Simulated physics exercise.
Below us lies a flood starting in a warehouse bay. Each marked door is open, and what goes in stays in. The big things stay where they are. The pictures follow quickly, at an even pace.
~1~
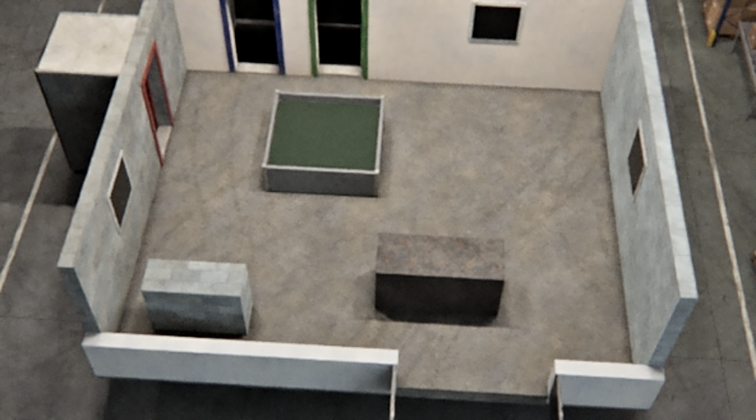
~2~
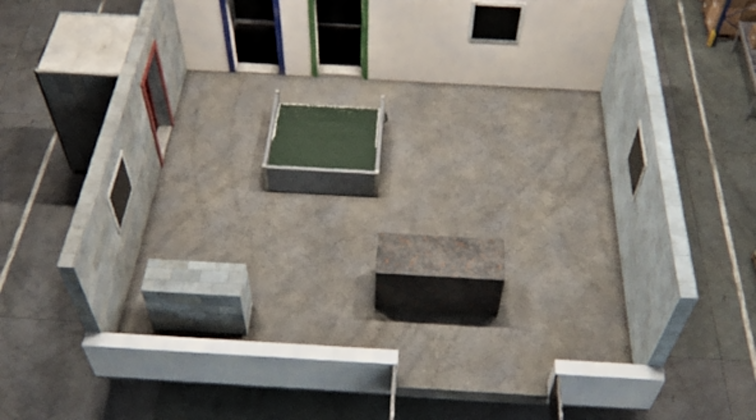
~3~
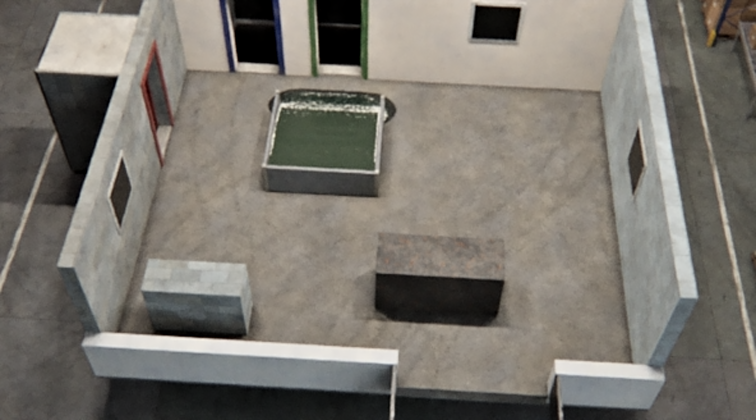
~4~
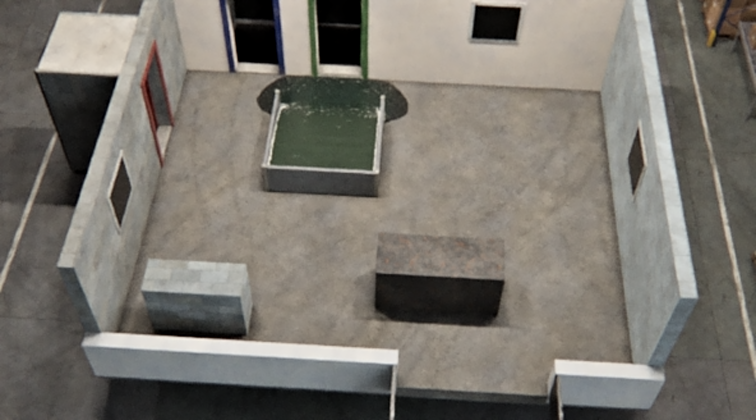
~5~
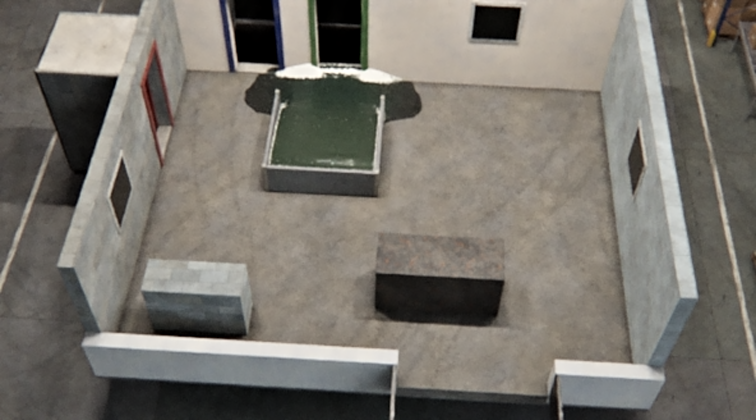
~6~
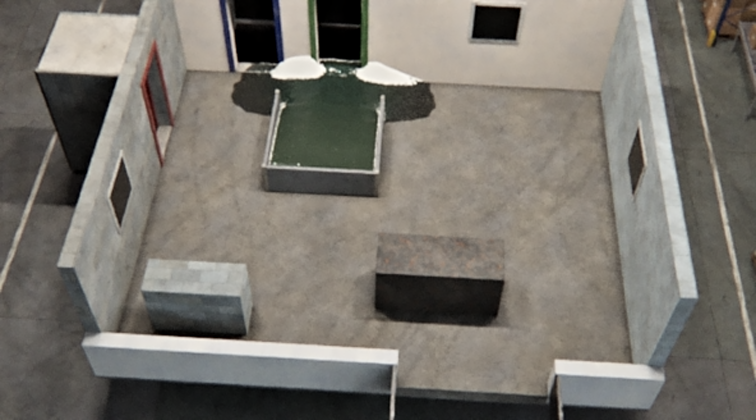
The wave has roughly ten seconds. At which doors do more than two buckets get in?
In the end: The green door lets in a lot; the blue door lets in a lot; the red door admits no more than that.
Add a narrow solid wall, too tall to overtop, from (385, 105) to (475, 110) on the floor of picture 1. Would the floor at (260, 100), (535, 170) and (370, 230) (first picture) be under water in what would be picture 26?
As listed: Flooded, free of water, clear.
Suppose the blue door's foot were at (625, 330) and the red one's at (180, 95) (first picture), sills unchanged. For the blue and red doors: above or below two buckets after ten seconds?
Then: The blue one stays under; the red one goes over.
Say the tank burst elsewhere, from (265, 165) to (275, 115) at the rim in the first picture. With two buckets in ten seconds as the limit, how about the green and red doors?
My reading: The green one stays under; the red one floods.
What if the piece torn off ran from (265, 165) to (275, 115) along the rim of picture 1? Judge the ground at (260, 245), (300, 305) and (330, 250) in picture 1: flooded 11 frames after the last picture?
In turn: Free of water, clear, dry.
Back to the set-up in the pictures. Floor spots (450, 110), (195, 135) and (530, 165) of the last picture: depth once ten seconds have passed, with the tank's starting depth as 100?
In that order: 4, 6 and 6 per cent.
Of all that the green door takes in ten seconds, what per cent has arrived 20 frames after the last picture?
Close to 100 %.
A moment on, water covers 10 % of the floor; the green door far over two buckets in, the blue door over two buckets in, the red door not reached.
Next, water covers 20 % of the floor; the green door far over two buckets in, the blue door over two buckets in, the red door not reached.
Then, water covers 35 % of the floor; the green door far over two buckets in, the blue door far over two buckets in, the red door wet at the sill, nothing in.
Later, water covers 55 % of the floor; the green door far over two buckets in, the blue door far over two buckets in, the red door under two buckets in.
In the end, water covers 85 % of the floor; the green door far over two buckets in, the blue door far over two buckets in, the red door under two buckets in.
